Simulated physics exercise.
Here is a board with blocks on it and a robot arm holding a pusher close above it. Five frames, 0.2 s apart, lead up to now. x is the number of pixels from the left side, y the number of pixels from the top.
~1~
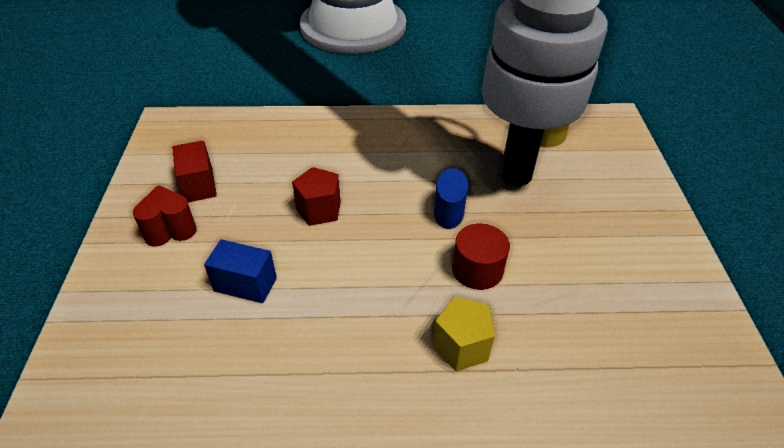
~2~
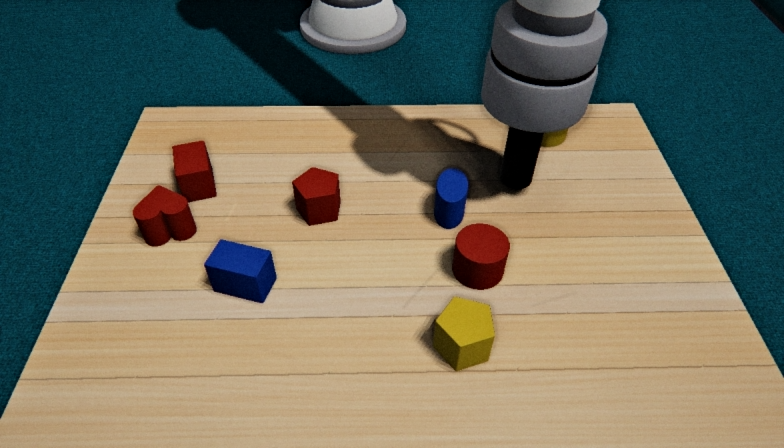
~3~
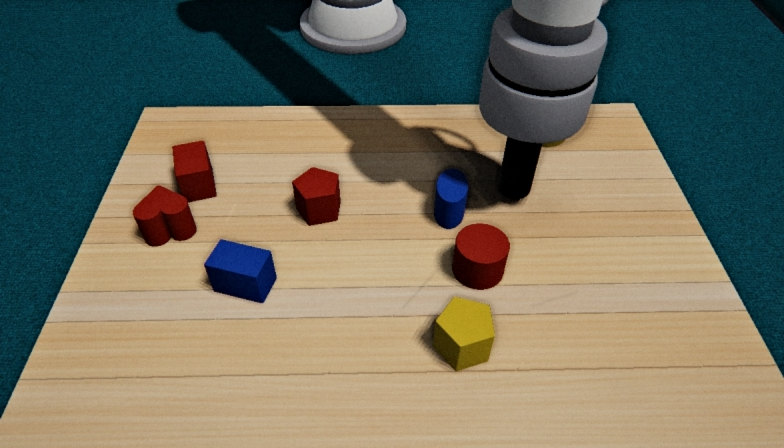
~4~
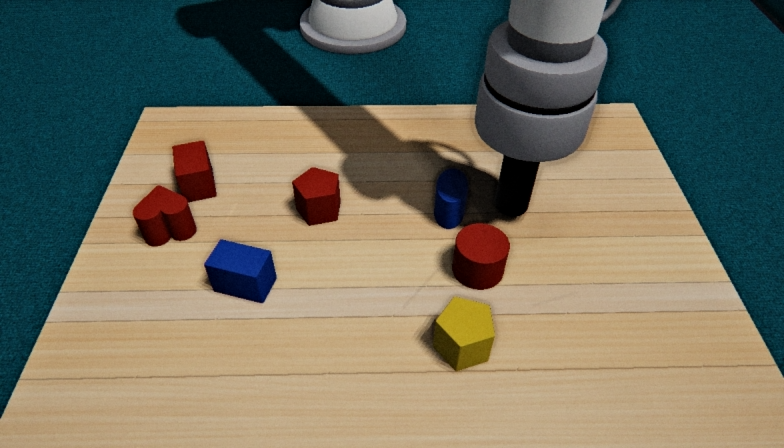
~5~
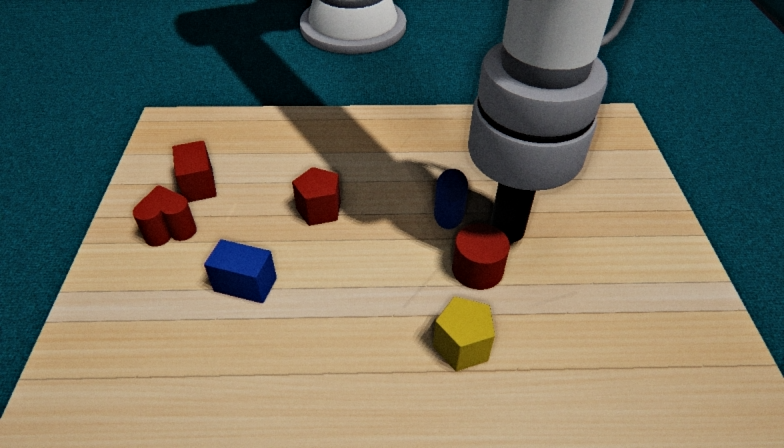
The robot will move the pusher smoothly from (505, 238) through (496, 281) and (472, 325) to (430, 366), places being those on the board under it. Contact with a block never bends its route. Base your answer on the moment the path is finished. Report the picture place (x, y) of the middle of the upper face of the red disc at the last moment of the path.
Pixel (431, 279).
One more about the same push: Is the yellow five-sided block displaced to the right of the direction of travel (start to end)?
My answer is yes.
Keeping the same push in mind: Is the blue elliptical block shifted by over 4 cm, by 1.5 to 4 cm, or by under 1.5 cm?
Within 1.5 cm.
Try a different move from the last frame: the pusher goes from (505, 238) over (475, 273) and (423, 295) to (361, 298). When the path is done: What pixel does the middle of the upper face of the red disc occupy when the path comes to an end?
It is going to be at (398, 313).
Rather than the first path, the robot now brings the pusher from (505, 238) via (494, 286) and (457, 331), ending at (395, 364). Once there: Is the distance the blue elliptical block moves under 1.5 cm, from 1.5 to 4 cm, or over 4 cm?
My answer is that it shifts under 1.5 cm.
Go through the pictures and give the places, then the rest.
Lower end of the pusher at (516, 176), tops of blocks, blue elliptical block at (452, 184), yellow five-sided block at (467, 320), red disc at (483, 242), in the first frame.
Pusher at (516, 179), blocks as before, in the second frame.
Pusher at (514, 188), blocks as before, in the third frame.
Pusher at (511, 205), blocks as before, in the fourth frame.
Pusher at (507, 230), blue elliptical block at (452, 184), yellow five-sided block at (467, 320), red disc at (483, 242), in the fifth frame.
The first path, step by step. One third of the way, pusher at (498, 273); red disc at (460, 266).
Two thirds of the way, pusher at (473, 317); yellow five-sided block at (456, 334); red disc at (432, 278).
At the end, pusher at (430, 359); blue elliptical block not moved; yellow five-sided block at (411, 382); red disc at (431, 279).
